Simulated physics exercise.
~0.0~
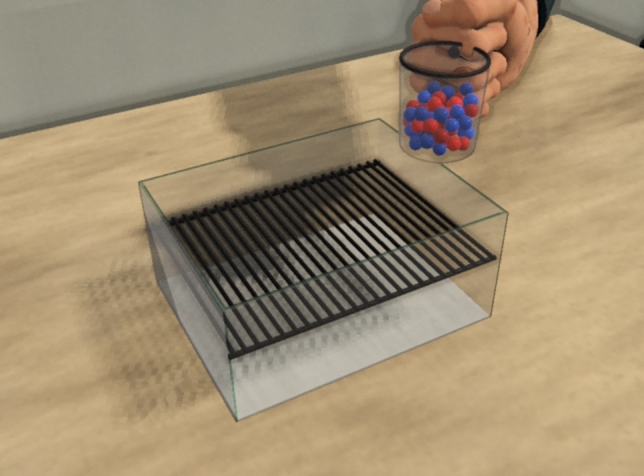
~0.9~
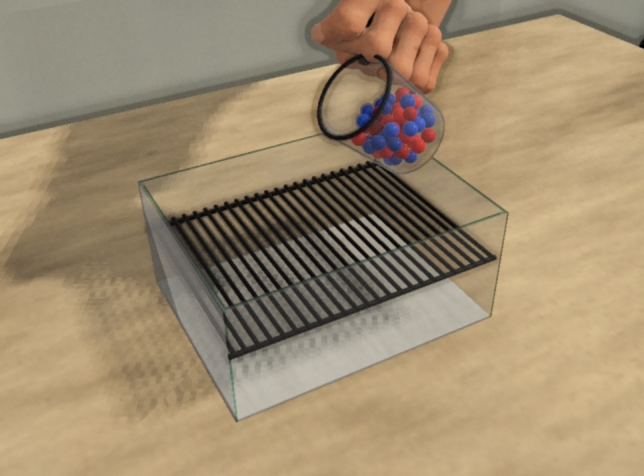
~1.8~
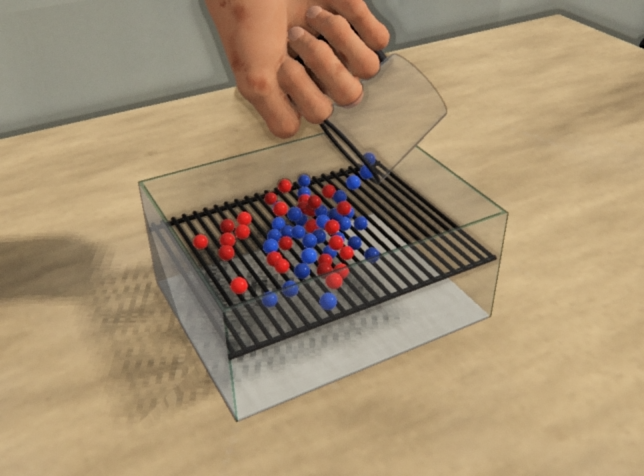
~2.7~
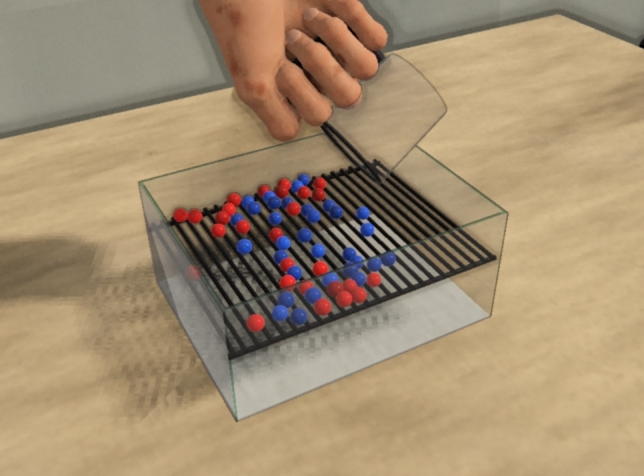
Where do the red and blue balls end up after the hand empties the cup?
Both the red and the blue balls end up resting on top of the wire rack, with none underneath it.
